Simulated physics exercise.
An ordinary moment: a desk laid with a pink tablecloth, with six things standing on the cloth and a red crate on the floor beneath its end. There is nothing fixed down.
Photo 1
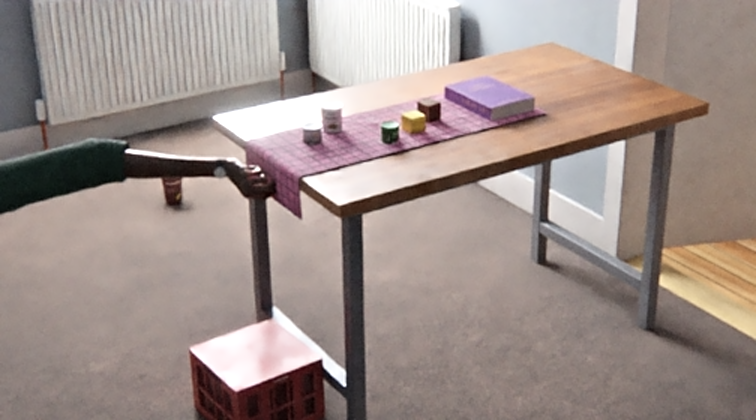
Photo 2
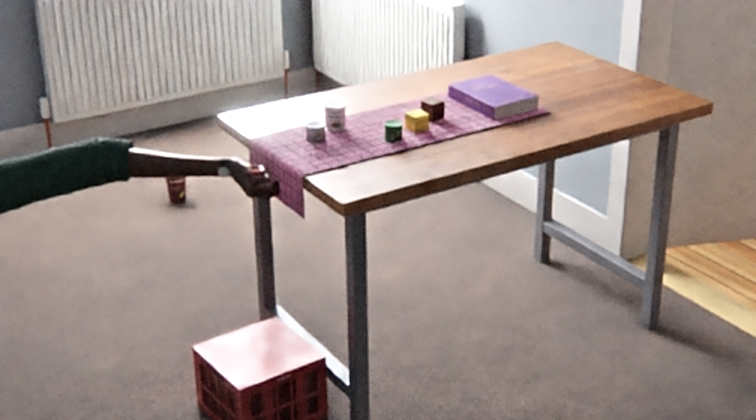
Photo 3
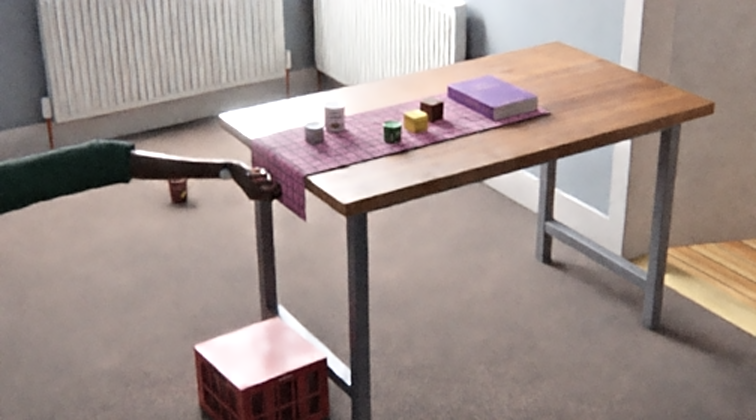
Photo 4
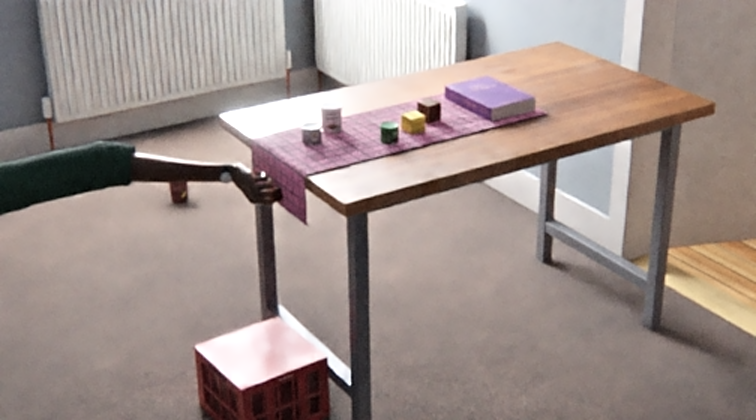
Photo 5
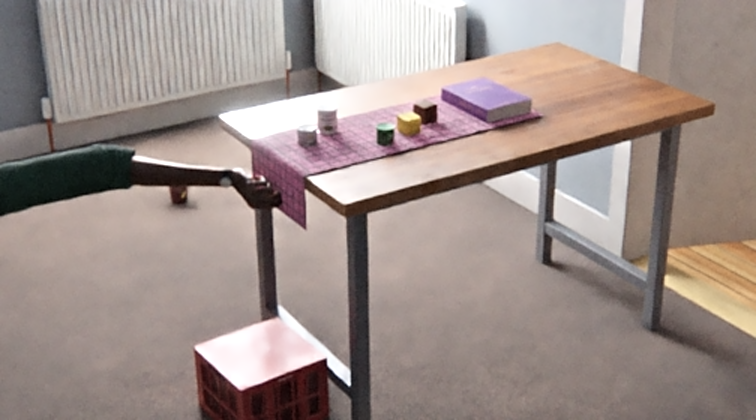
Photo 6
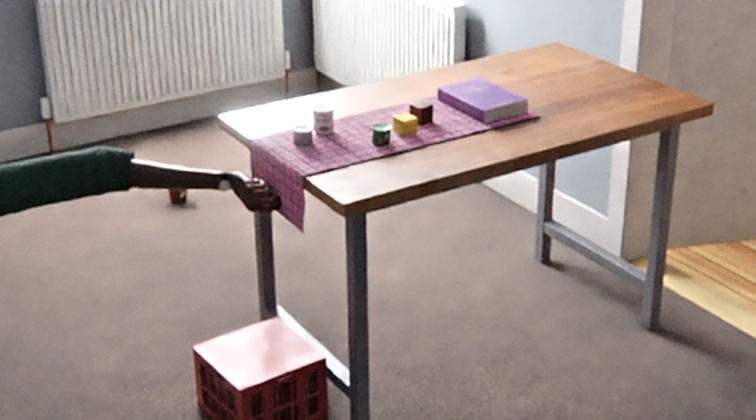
The footage shows a hand at the left end of a wooden desk slowly pulling a pink cloth slightly over the edge, and the small pots, cubes and purple book on it shift a little left with it.
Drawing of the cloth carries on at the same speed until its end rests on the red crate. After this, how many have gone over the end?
I expect four of them not to stay on top.
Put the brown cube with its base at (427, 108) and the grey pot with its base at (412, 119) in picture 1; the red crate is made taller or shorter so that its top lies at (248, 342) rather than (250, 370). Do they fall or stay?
The brown cube stays put; the grey pot stays put.
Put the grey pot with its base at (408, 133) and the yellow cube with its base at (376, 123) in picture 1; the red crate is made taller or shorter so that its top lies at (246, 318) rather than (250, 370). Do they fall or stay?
The grey pot ends up still on top and the yellow cube ends up still on top.
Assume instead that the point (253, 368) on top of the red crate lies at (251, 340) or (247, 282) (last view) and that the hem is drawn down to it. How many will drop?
We'd see 3, then 1.
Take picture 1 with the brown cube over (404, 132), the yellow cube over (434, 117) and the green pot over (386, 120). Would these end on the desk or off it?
The brown cube drops off, the yellow cube does not fall, the green pot goes over.
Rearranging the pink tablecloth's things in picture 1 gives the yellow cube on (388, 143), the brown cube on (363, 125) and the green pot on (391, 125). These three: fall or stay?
The yellow cube ends up off; the brown cube ends up off; the green pot ends up off.
Early on, hem near (279, 258); grey pot gone.
Midway, hem near (279, 306); grey pot, white can and green pot gone.
Near the end, hem on the crate; grey pot, white can, green pot and yellow cube gone.
Finally, hem on the crate; grey pot, white can, green pot and yellow cube gone. It carries off four.
